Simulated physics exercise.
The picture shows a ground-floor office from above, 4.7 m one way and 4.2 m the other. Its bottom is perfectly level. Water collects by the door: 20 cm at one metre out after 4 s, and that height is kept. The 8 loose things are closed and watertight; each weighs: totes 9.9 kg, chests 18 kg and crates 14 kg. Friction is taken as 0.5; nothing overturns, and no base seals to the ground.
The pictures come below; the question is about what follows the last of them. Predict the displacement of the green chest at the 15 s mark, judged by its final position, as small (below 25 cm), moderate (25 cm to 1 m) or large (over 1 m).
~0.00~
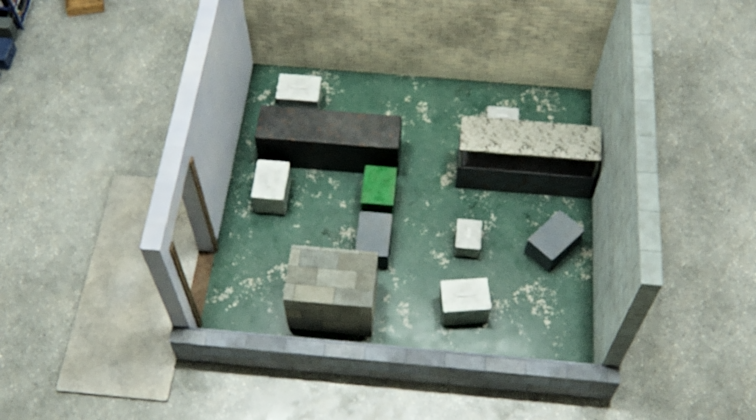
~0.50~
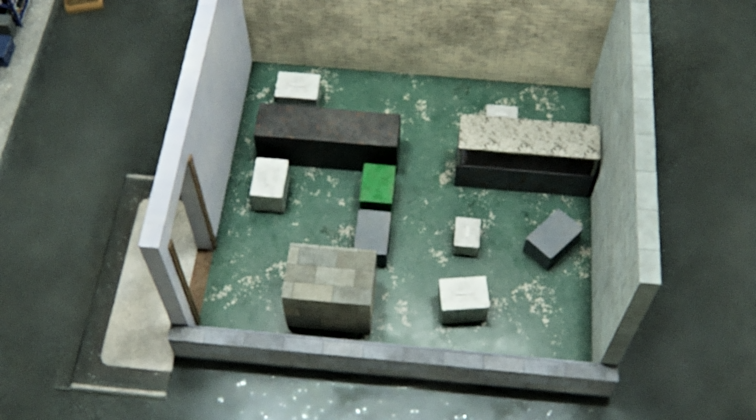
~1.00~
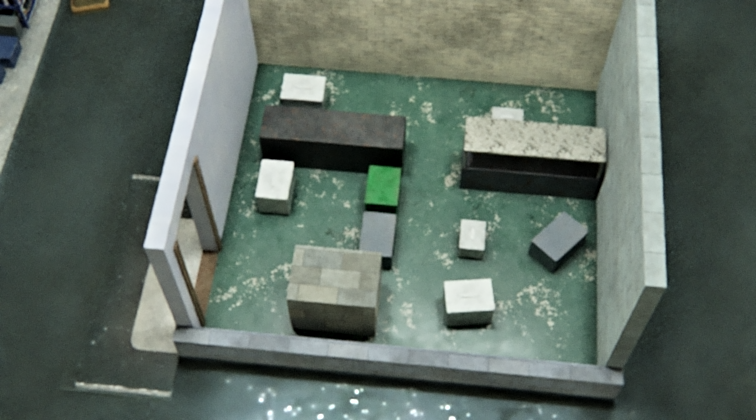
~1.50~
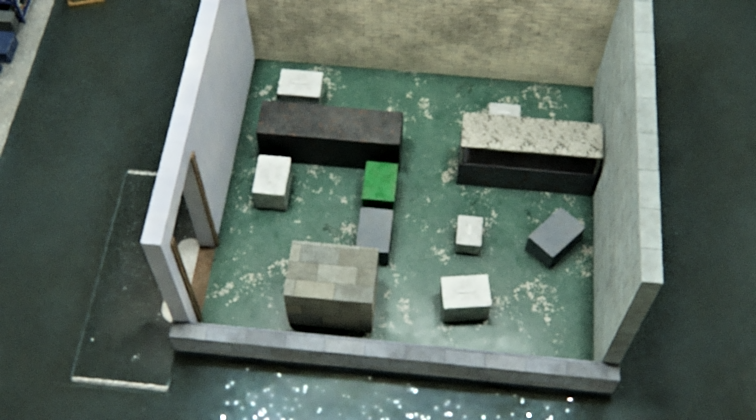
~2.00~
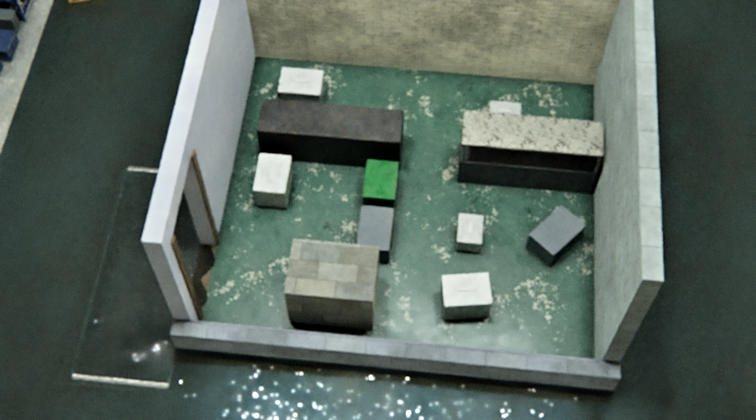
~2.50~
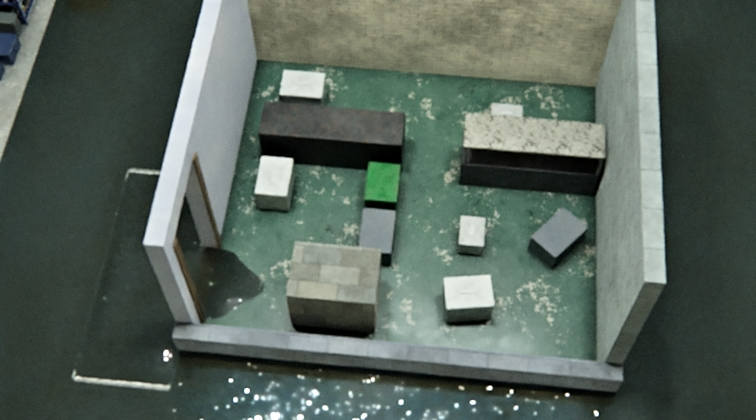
Large.
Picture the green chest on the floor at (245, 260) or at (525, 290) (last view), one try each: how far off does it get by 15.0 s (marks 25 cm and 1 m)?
Run 1 - well off; run 2 - well off.
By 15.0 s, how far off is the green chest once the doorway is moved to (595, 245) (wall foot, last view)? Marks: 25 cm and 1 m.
I'd expect the green chest to get swept far off.
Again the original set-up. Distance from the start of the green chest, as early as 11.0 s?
Roughly 150 cm.
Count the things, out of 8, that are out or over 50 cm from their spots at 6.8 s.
That would be 0.
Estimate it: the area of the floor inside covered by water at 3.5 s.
Flooded: Near 2.0 m2.
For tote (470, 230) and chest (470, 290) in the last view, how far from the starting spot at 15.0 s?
In turn: 120 cm, 60 cm.
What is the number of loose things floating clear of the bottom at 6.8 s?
I get 0.
After 3.5 s the green chest is near (383, 182), 0.0 m from its start, aground; 0 afloat.
After 6.8 s the green chest is near (410, 184), 0.3 m from its start, aground; 0 afloat.
After 11.0 s the green chest is near (506, 201), 1.5 m from its start, afloat; 2 afloat.
After 15.0 s the green chest is near (577, 195), 2.4 m from its start, afloat; 6 afloat.
